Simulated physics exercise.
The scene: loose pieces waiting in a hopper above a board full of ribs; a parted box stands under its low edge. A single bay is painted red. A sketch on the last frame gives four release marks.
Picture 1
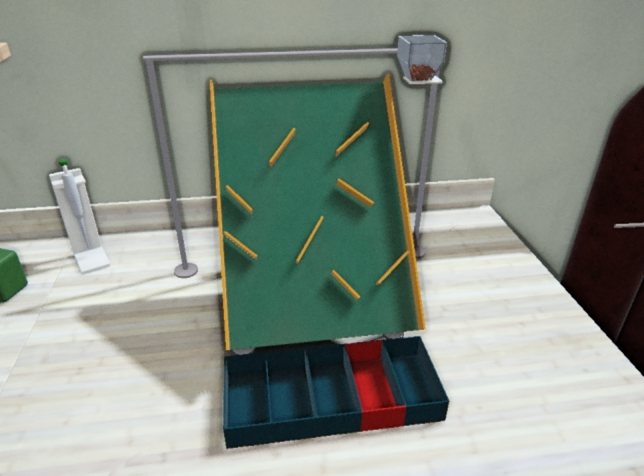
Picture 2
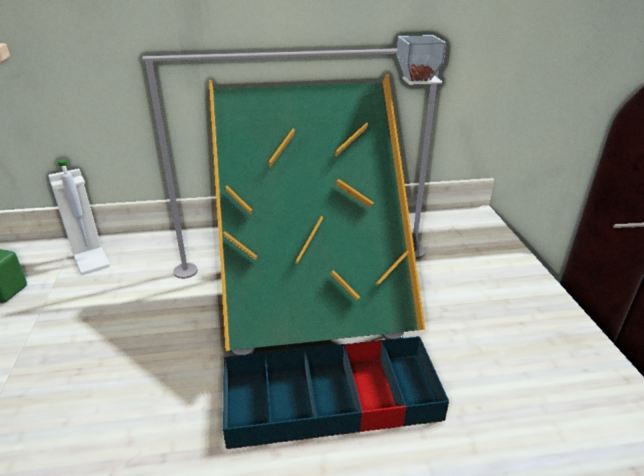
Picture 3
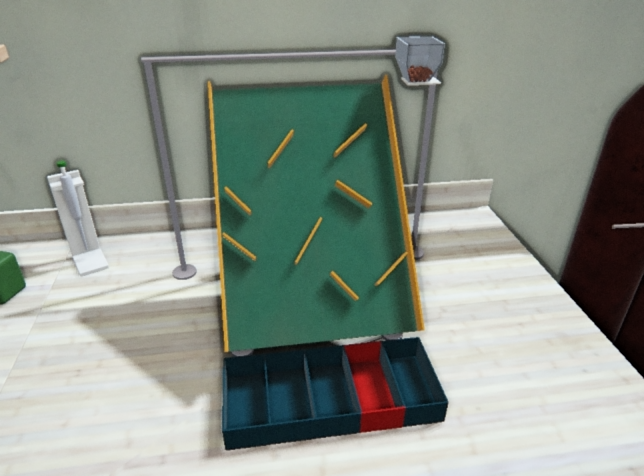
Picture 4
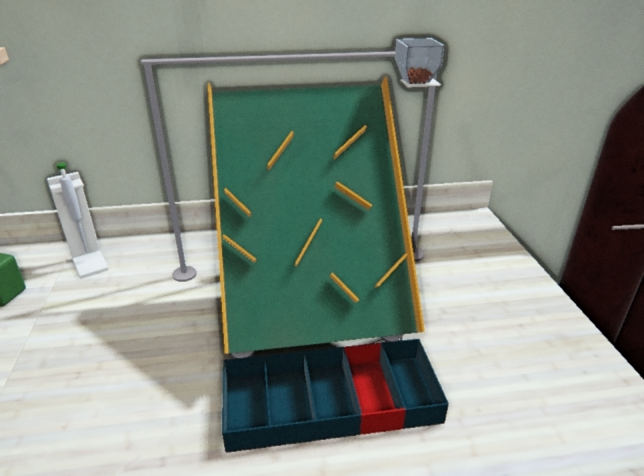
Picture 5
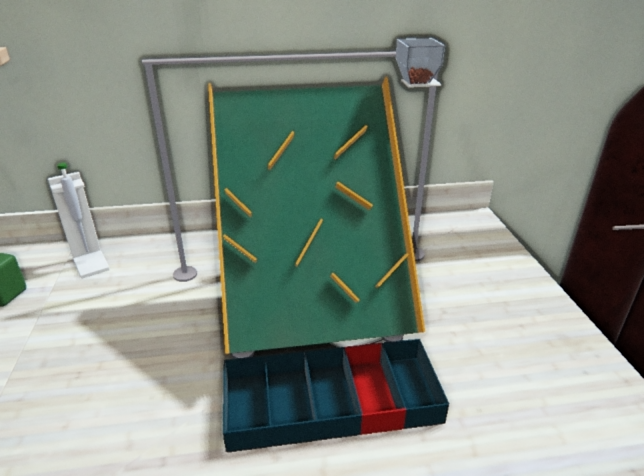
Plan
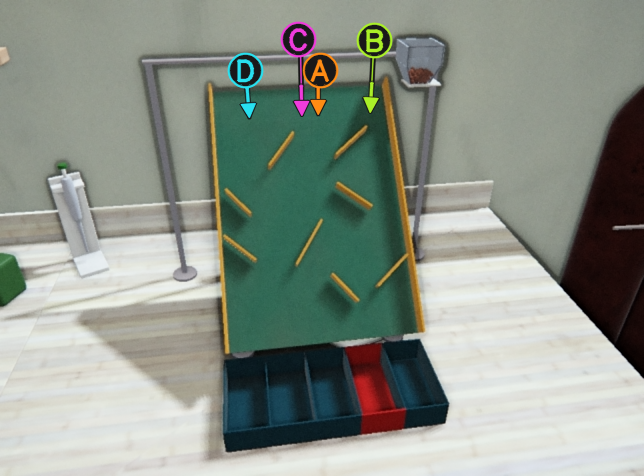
At the start, a small hopper holding reddish-brown pellets sits above the upper right corner of a tilted green board with slanted orange ribs, and a box with five bays, one red, stands below. Through to the end, the pellets stay in the hopper and nothing visibly moves.
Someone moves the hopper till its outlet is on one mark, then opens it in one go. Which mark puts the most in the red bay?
Go for B.
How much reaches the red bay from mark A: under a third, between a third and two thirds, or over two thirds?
It is under a third.
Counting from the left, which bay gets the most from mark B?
The fourth from the left.
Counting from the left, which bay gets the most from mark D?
It is the second one.
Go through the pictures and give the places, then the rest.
The first frame shows hopper near (421, 73), clay pellets, door shut.
The second frame shows ribs (270, 162) to (294, 129), (337, 151) to (368, 123), (226, 186) to (251, 210).
The third frame shows ribs (337, 181) to (372, 204), (223, 233) to (255, 258), (296, 262) to (321, 218).
The fourth frame shows ribs (332, 273) to (358, 300), (378, 285) to (407, 254).
The fifth frame shows red bay near (383, 420), number 4 of 5 from the left.
On the marked copy, mark A meets the board at (318, 109); mark B meets the board at (370, 107); mark C meets the board at (301, 110); mark D meets the board at (249, 112).
With A, a small share in the red bay, the bulk in other bays, a small share outside the box.
With B, close to half in the red bay, close to a third in other bays, a small share held on the board.
With C, a small share in the red bay, all but a few in other bays, only a few outside the box.
With D, none at all in the red bay, the bulk in other bays, close to a quarter outside the box.
